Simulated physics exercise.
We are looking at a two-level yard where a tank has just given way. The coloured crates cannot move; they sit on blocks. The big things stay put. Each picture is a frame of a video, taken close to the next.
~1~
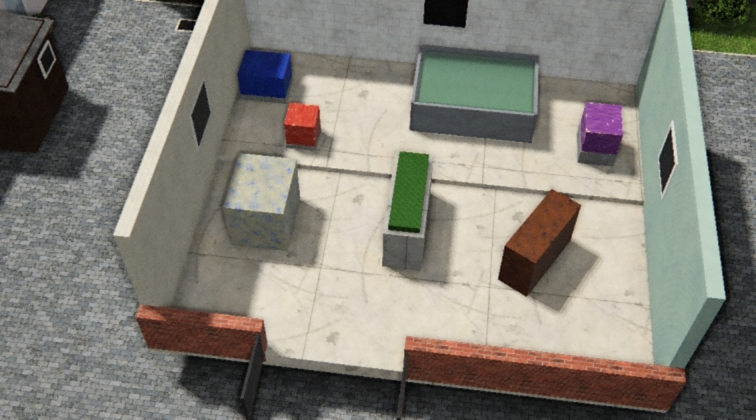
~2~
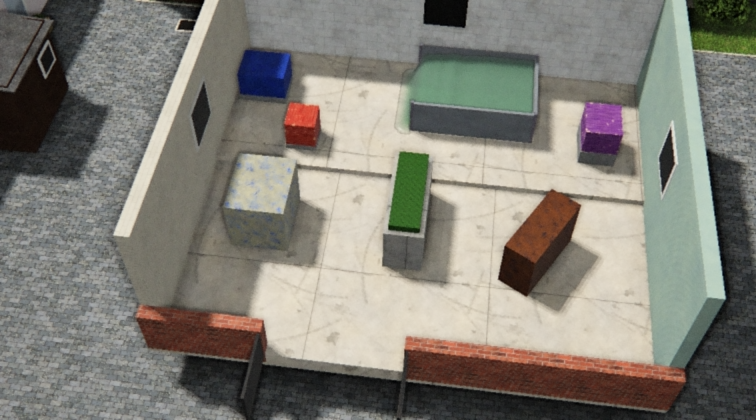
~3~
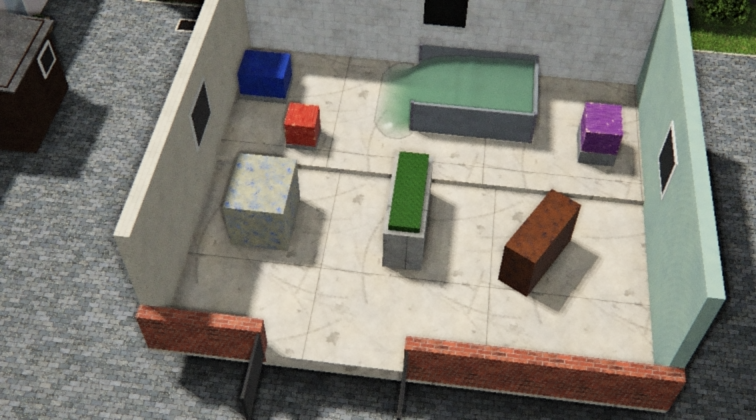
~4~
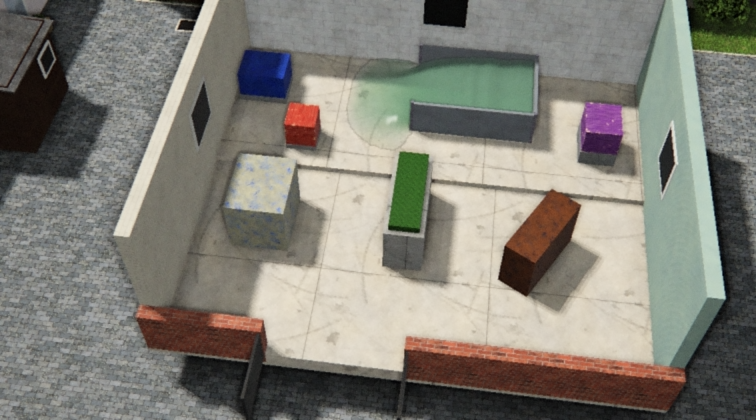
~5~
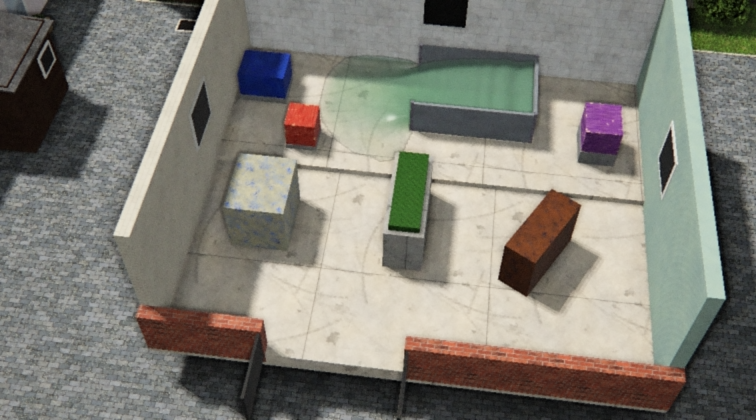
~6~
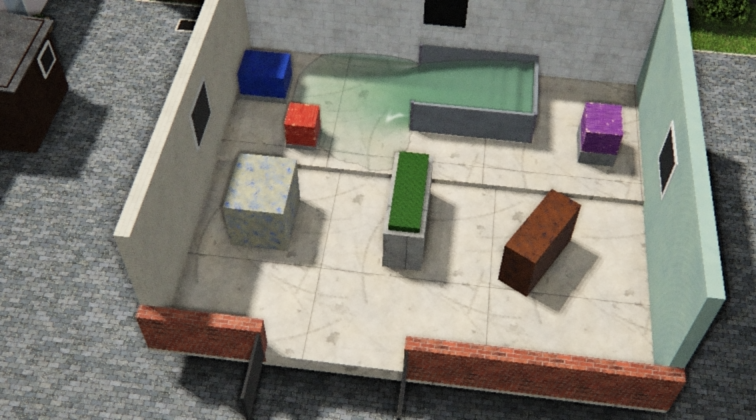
A grey tank of green water stands at the back of a walled, two-level concrete yard, seen from high above by a still camera. Blue and red blocks sit at left, a purple one at right, with a speckled block, a green-topped block and a brown block nearer the front. Water pours from the tank's left end and spreads leftward across the floor, thinning as it passes behind the red block.
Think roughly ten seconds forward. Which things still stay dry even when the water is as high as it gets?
Taking each one: The blue crate does not stay dry; the purple crate stays dry; the red crate does not stay dry.
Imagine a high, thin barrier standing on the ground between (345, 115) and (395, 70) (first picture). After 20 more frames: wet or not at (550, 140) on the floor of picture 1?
By then the spot is still untouched.
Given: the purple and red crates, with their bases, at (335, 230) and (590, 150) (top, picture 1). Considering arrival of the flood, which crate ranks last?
I say the red crate.
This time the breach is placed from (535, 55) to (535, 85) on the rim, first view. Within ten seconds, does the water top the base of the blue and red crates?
As I see it, the blue one is not reached, and the red one is not reached.
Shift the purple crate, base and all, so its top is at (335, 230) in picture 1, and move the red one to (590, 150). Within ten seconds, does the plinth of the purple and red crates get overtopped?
First, purple crate is not reached; second, red crate is not reached.
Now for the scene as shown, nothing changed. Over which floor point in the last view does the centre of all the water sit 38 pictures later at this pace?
Point: (344, 163).
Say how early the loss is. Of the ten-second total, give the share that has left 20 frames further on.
Estimate: Some 0 %.
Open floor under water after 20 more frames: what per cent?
Close to 40 in a hundred, I think.
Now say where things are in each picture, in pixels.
The first frame shows the water tank at (476, 82) is whole and still.
In the second frame, water pours out at (417, 93) and has run to (408, 133).
In the third frame, water pours out at (417, 94) and has run to (387, 133).
In the fourth frame, water pours out at (417, 95) and has run to (362, 135).
In the fifth frame, the front is at (324, 113), out from the gap at (417, 95).
In the sixth frame, the front is at a hidden place, out from the gap at (417, 95).
A moment on, water covers 20 % of the floor; the blue crate water round its plinth, the purple crate not reached, the red crate water round its plinth.
Next, water covers 25 % of the floor; the blue crate water round its plinth, the purple crate not reached, the red crate water round its plinth.
Then, water covers 40 % of the floor; the blue crate water round its plinth, the purple crate not reached, the red crate water round its plinth.
Later, water covers 55 % of the floor; the blue crate water round its plinth, the purple crate not reached, the red crate water round its plinth.
In the end, water covers 75 % of the floor; the blue crate was topped, the purple crate stayed above the water, the red crate was topped.
